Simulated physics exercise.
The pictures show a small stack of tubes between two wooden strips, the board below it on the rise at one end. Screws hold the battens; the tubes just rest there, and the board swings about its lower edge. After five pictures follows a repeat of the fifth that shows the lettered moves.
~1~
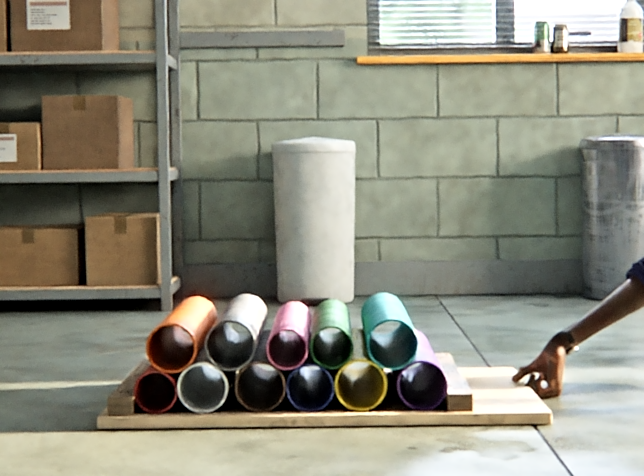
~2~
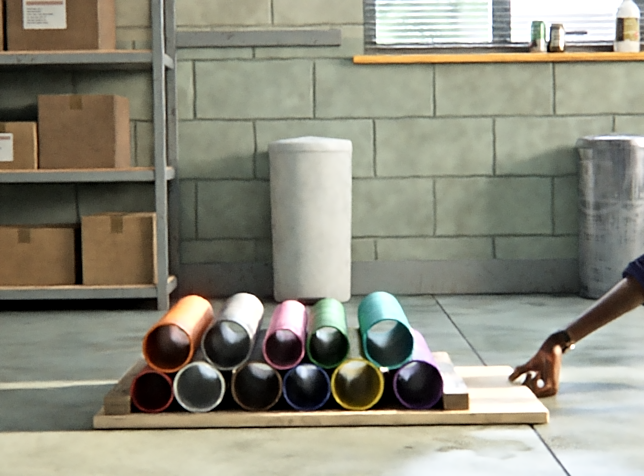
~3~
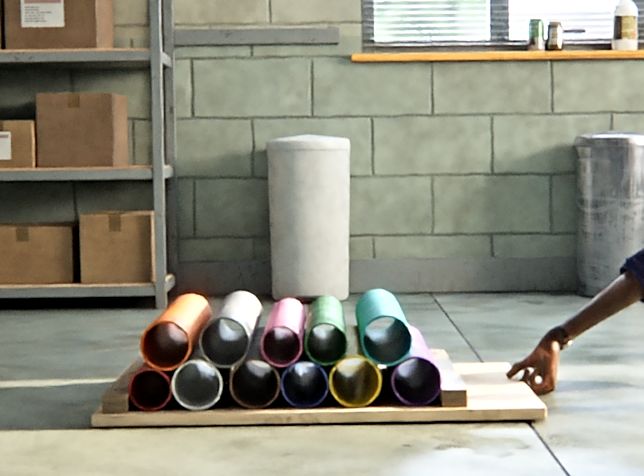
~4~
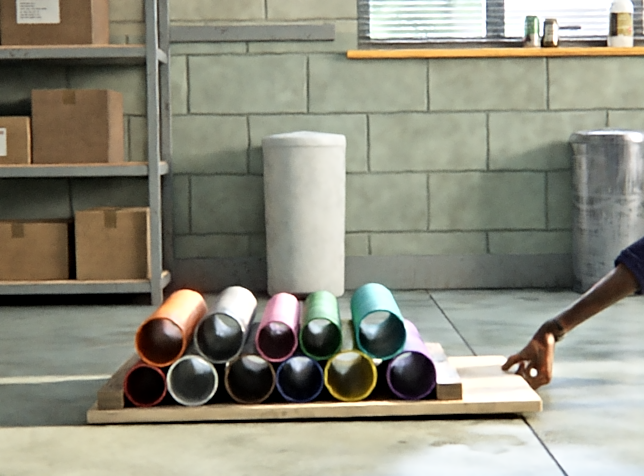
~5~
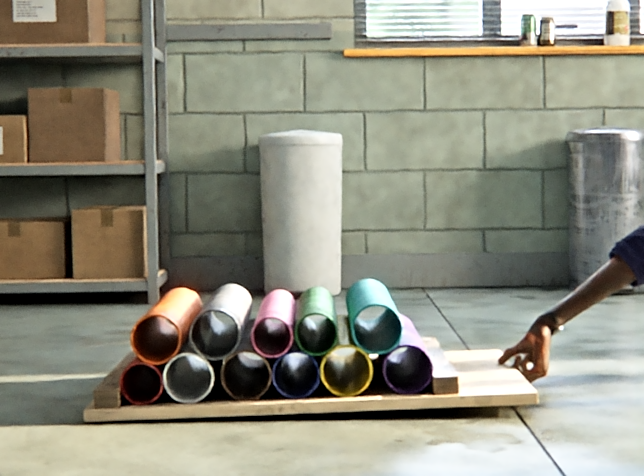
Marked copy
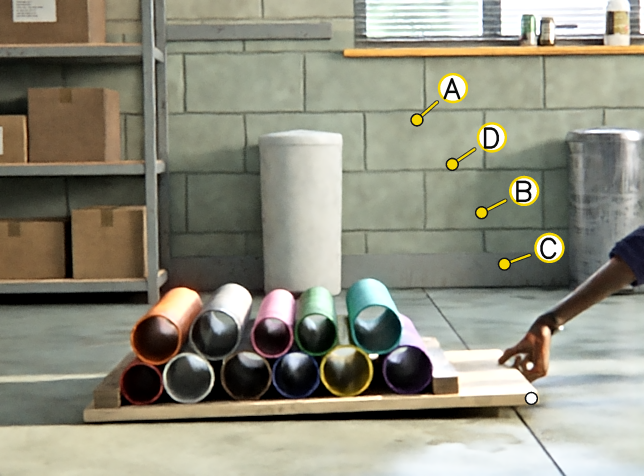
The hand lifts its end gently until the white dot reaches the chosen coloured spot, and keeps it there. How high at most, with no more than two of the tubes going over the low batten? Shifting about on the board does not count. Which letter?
Stop at B.
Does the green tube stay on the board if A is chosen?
No, with A.
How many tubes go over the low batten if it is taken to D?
The count is five.
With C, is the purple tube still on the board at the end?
The purple tube: Yes.
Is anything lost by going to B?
Yes.
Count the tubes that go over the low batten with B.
At B the number is one.
On the marked copy, A at (417, 120); B at (482, 213); C at (505, 264); D at (452, 164); the white dot at (531, 398).
Following B. Soon after the start, board at 16°.
Later, board at 26°.
In the end, board at 26°, one over the low batten (orange).
As for the rest, A five over the low batten; C none over the low batten; D five over the low batten.
